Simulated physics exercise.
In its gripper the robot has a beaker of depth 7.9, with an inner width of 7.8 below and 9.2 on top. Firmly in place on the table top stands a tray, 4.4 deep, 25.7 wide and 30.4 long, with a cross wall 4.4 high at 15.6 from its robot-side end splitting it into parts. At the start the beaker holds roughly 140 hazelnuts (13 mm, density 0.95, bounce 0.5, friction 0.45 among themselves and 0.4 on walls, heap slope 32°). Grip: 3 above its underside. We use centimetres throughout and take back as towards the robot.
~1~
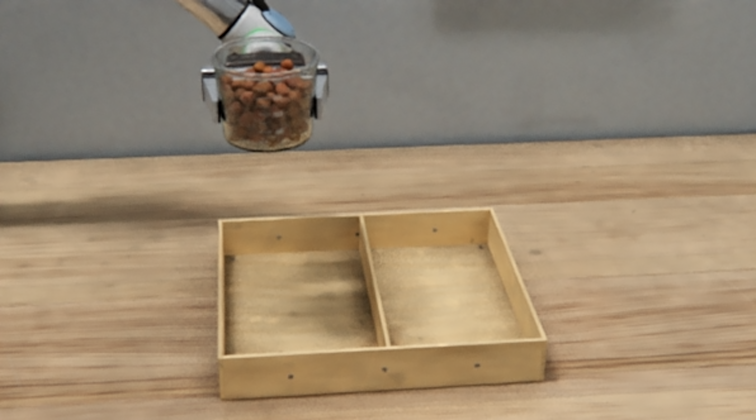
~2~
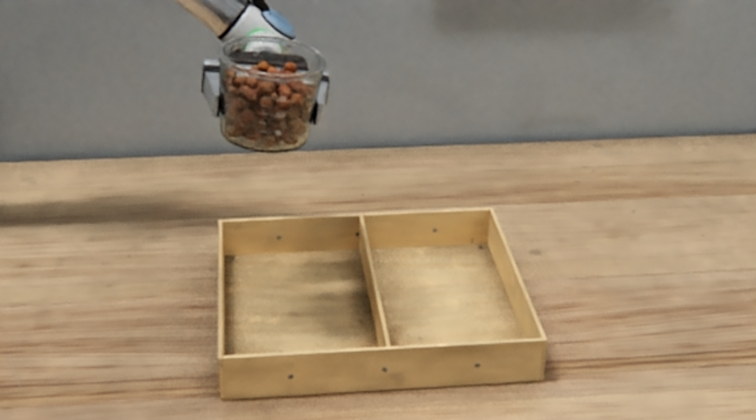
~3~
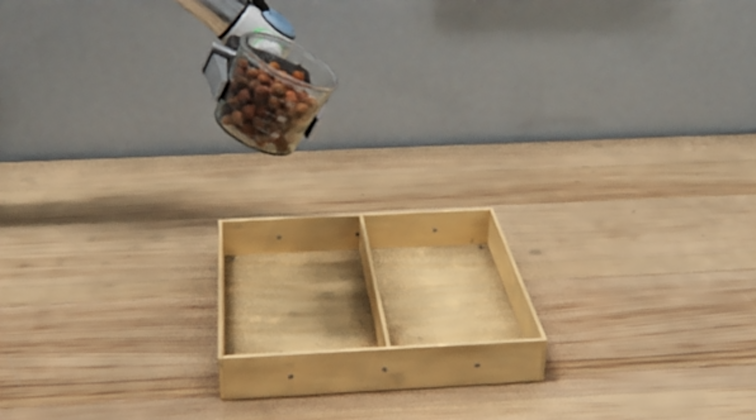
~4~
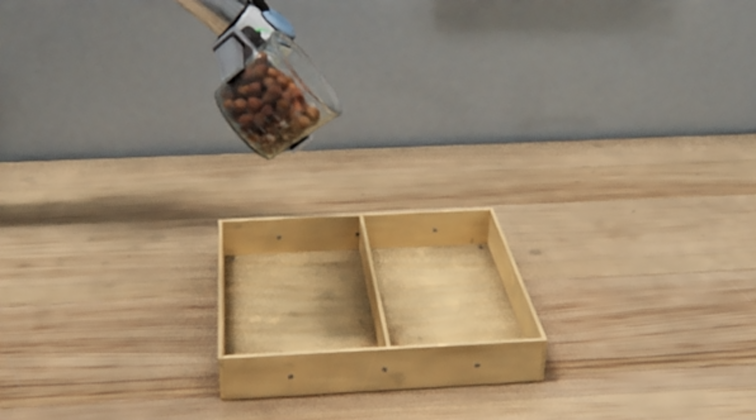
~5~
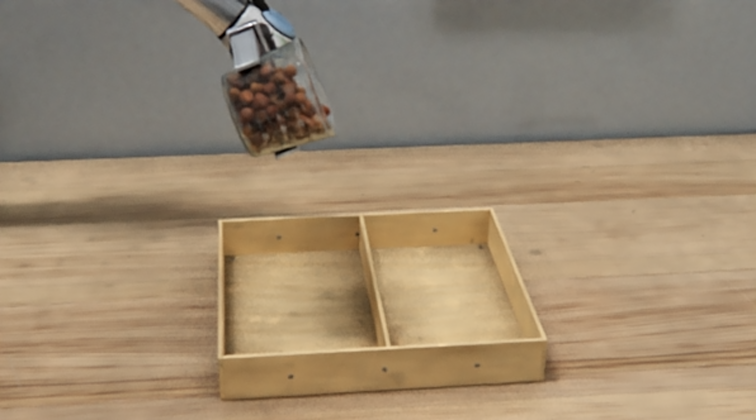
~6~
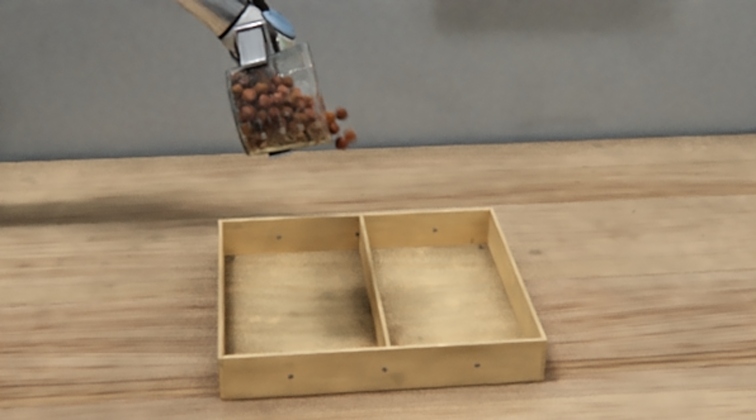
A clear beaker of brown nuts held by a gripper tilts steeply to the right above a divided wooden tray, nuts leaving its mouth.
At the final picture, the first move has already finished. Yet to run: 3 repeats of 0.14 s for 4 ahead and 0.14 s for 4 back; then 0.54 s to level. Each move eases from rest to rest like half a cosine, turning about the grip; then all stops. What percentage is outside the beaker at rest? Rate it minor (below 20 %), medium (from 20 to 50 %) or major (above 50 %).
Rated: Major.
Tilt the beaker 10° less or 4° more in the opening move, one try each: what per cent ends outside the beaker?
First try near 55 %, second near 85 %.
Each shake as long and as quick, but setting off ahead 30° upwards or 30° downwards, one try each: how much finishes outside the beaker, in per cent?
Estimates, in order: 80 % then 60 %.
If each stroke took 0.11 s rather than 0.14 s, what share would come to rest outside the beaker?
Estimate: Near 90 per cent.
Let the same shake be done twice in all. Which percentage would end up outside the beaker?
Then roughly 65 percent.
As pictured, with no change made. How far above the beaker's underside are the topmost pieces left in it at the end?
Around 4.0 cm up.
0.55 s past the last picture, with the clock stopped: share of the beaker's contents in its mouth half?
Something like 75 percent sits in that half.
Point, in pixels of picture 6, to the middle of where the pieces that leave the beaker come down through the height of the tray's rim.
Close to pixel (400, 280).
Then, 0.55 s after the last picture, tilted 77° forward, highest piece 24 above the table; 54 in the beaker, 50 in the far-side part, 11 in the robot-side part, 27 in flight or on a rim.
Then, 1.10 s after the last picture, tilted 40° forward, highest piece 26 above the table; 80 in the far-side part, 31 in the beaker, 29 in the robot-side part, 2 in flight or on a rim.
Then, 1.58 s after the last picture, level, highest piece 25 above the table; 82 in the far-side part, 31 in the beaker, 29 in the robot-side part.
Then, 2.63 s after the last picture, level, highest piece 25 above the table; 82 in the far-side part, 31 in the beaker, 29 in the robot-side part.
Final count, 82 in the far-side part, 31 in the beaker, 29 in the robot-side part. That is 78 % outside the beaker.
